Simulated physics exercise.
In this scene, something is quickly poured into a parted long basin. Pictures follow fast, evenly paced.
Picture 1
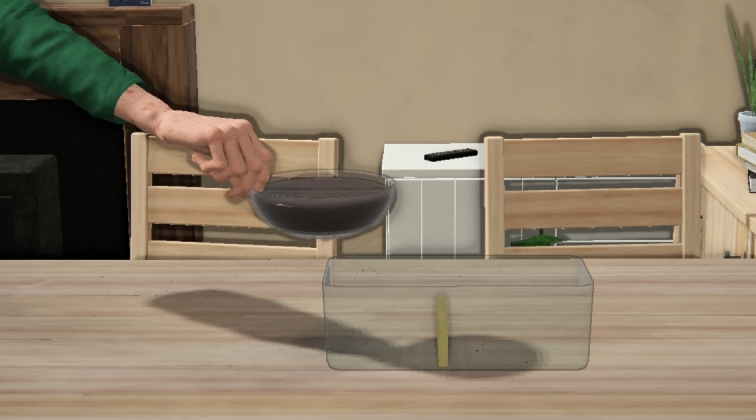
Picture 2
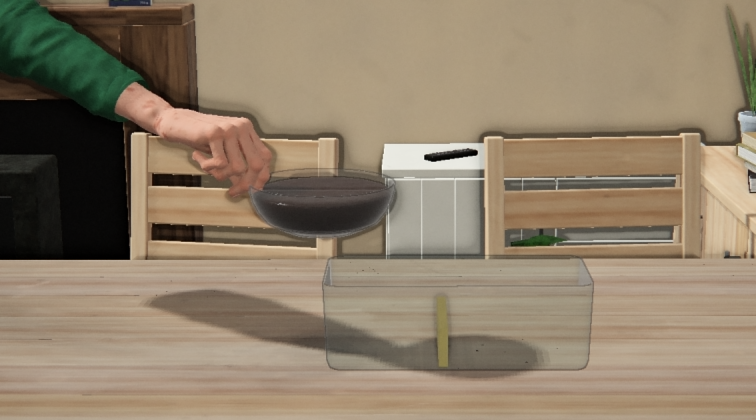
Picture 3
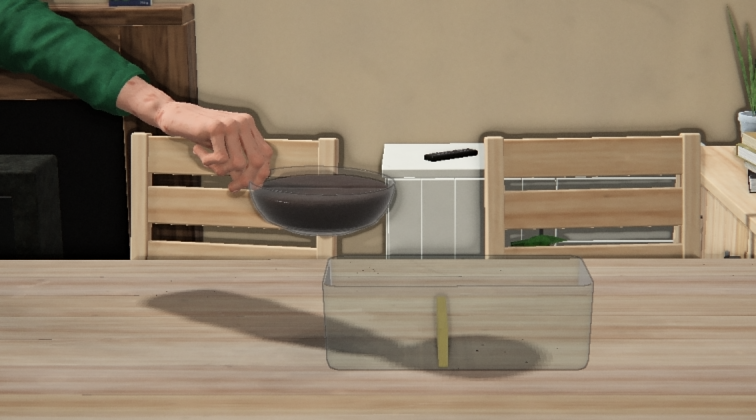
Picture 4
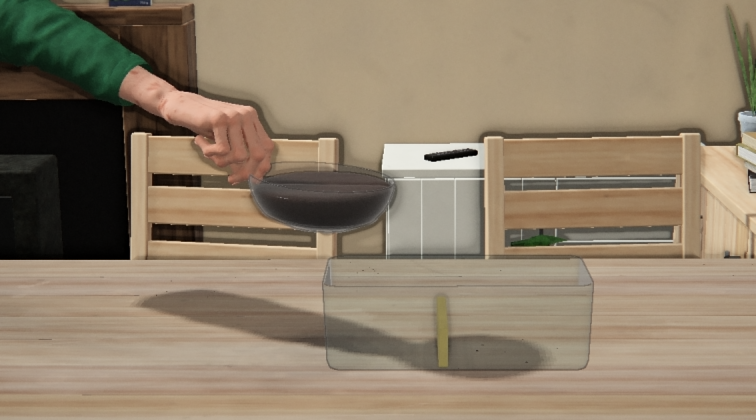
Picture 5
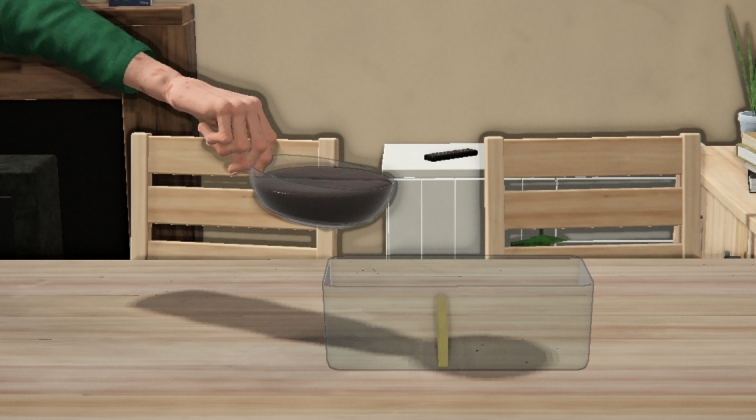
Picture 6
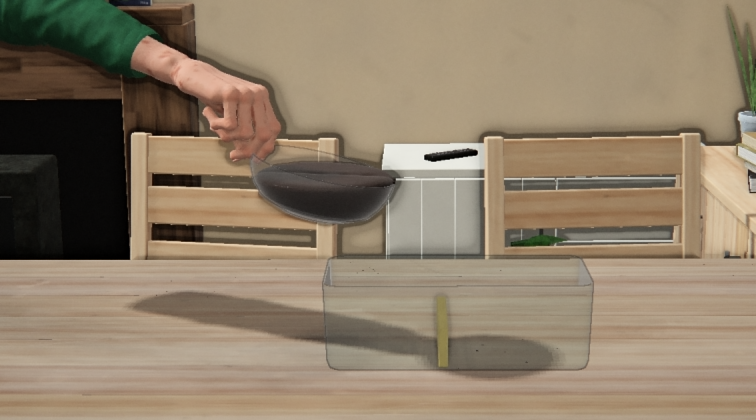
A hand in a green sleeve, reaching in from the upper left, holds a clear, rounded bowl of dark contents above a pale wooden table, seen from the side by a still camera. Below it sits a long transparent basin with a yellowish upright strip, before wooden chairs, a white cabinet and a beige wall. The hand rises slightly and gradually tilts the bowl rightward, its dark contents shifting towards the right rim.
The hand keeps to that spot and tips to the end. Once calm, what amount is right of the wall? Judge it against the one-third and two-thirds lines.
Larger than two thirds.
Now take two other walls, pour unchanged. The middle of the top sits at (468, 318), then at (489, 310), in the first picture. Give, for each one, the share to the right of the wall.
Note: Roughly 70 % in case one, 30 % in case two.
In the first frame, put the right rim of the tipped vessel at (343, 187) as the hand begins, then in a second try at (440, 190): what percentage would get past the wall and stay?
Roughly 20 per cent, and 95 per cent.
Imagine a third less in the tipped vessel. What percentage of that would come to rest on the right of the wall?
90 %.
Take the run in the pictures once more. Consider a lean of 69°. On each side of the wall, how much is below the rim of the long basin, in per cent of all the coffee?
Left 5, right 35.
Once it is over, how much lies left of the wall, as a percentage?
I'd say near 10 in a hundred.
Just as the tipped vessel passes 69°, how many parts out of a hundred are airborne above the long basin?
I'd say some 40 per cent of it.
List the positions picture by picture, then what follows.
The first picture shows tilt 0°; pouring edge (395, 184); surface from (254, 191) to (392, 191); the long basin's rim runs from (326, 272) to (587, 271); the wall's top is at (442, 313).
The second picture shows tilt 1°; pouring edge (395, 184); surface from (254, 190) to (392, 190).
The third picture shows tilt 2°; pouring edge (394, 184); surface from (253, 188) to (392, 189).
The fourth picture shows tilt 5°; pouring edge (394, 184); surface from (254, 184) to (392, 186).
The fifth picture shows tilt 9°; pouring edge (394, 184); surface from (255, 179) to (393, 181).
The sixth picture shows tilt 14°; pouring edge (394, 184); surface from (256, 173) to (392, 179); 2 per cent is over the edge.
A moment on, the tilt is 69° and 21 per cent is still to pour, 5 is left of the wall and 33 right of it.
Next, the tilt is 107° and 0 per cent is still to pour, 7 is left of the wall and 89 right of it.
Then the tilt is 119° and 0 per cent is still to pour, 8 is left of the wall and 91 right of it.
Later the tilt is 119° and 0 per cent is still to pour, 8 is left of the wall and 91 right of it.
In the end 8 per cent lies left of the wall, 91 right of it and 1 outside.
